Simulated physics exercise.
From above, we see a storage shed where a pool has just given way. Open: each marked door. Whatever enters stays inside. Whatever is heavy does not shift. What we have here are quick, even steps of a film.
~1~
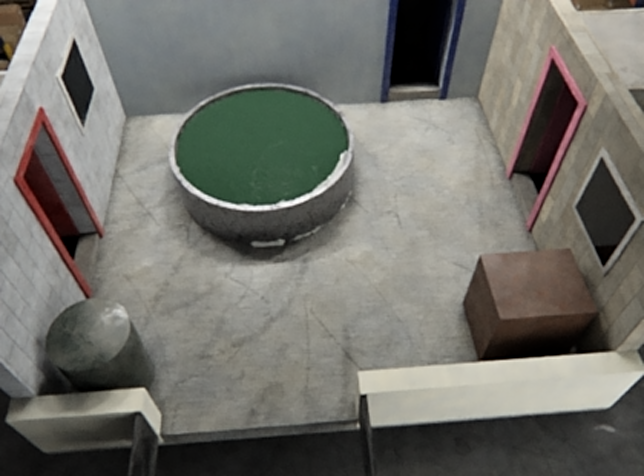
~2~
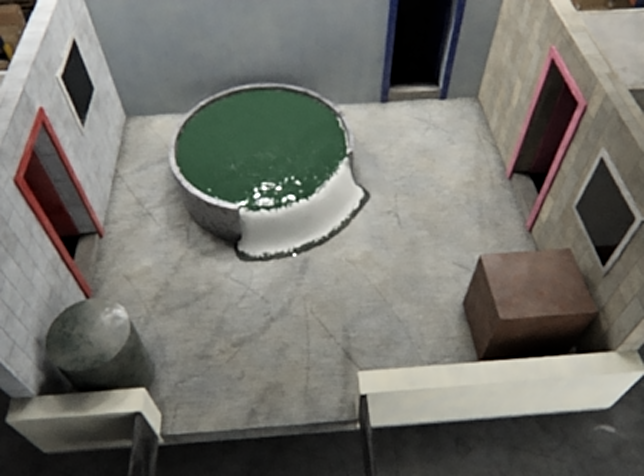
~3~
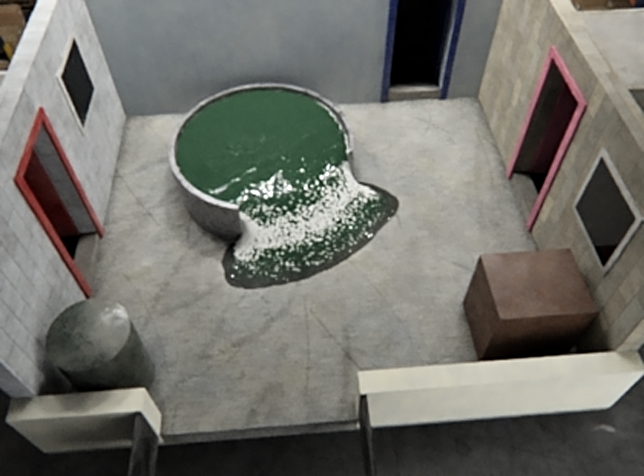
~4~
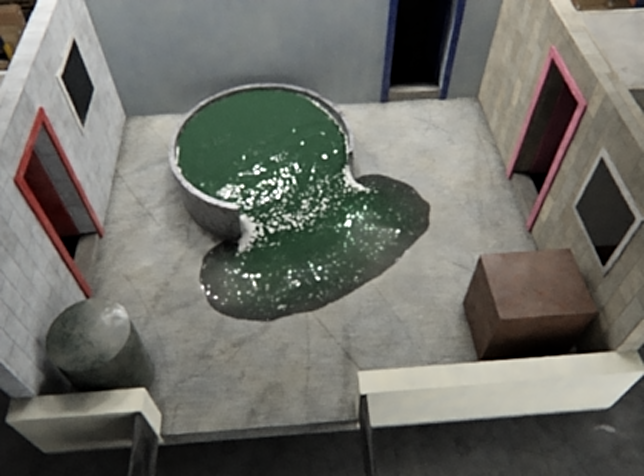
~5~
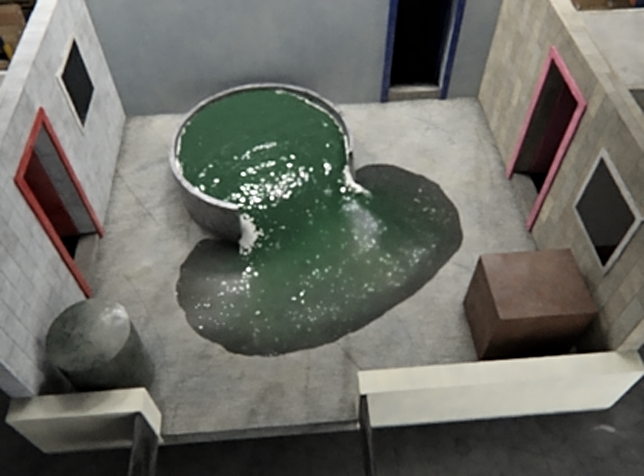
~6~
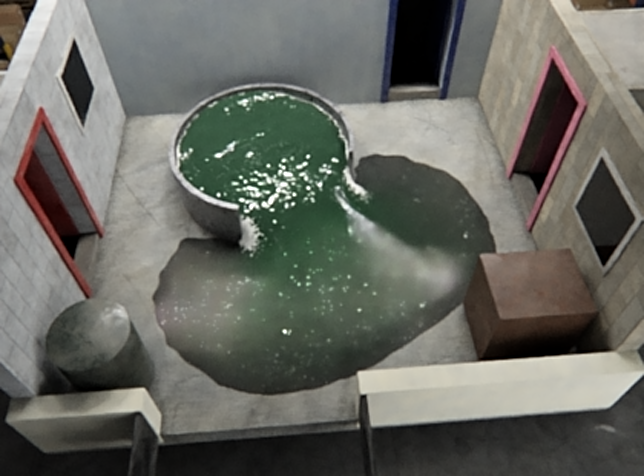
Green water bursting through the front of a round tank and spreading across the grey floor of a roofless shed.
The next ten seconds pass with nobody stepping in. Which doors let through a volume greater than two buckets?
At the end, the blue door counts as not over. The pink door counts as not over. The red door counts as not over.
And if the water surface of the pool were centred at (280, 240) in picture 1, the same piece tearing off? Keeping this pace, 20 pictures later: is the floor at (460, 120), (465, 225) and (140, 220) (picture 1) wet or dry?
Result: Inundated; inundated; spared.
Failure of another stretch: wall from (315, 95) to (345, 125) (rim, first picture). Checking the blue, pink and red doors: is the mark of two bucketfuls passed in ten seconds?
Here's how it goes: The blue door overshoots, the pink door comes in low, the red door comes in low.
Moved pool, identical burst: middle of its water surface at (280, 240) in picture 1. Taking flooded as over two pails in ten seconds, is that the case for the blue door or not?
Result - blue door fails to reach it.
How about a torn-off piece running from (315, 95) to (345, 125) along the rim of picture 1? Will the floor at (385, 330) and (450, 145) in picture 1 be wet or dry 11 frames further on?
Untouched, then soaked.
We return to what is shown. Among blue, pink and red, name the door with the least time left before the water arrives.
I'd say the door marked pink.
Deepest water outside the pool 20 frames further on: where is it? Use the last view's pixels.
Look near (536, 384).
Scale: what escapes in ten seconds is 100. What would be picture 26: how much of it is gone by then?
Roughly 45 %.
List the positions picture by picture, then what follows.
The first picture shows still water in the round tank at (263, 145).
In the second picture, the front is at (243, 255), out from the gap at (311, 216).
In the third picture, the front is at (233, 277), out from the gap at (311, 220).
In the fourth picture, water pours out at (311, 221) and has run to (219, 301).
In the fifth picture, the front is at (237, 346), out from the gap at (312, 222).
In the sixth picture, water pours out at (312, 222) and has run to a hidden place.
A moment on, water covers 50 % of the floor; the blue door not reached, the pink door wet at the sill, nothing in, the red door not reached.
Next, water covers 50 % of the floor; the blue door not reached, the pink door wet at the sill, nothing in, the red door not reached.
Then, water covers 60 % of the floor; the blue door not reached, the pink door wet at the sill, nothing in, the red door wet at the sill, nothing in.
Later, water covers 80 % of the floor; the blue door wet at the sill, nothing in, the pink door wet at the sill, nothing in, the red door wet at the sill, nothing in.
In the end, water covers 95 % of the floor; the blue door wet at the sill, nothing in, the pink door wet at the sill, nothing in, the red door wet at the sill, nothing in.
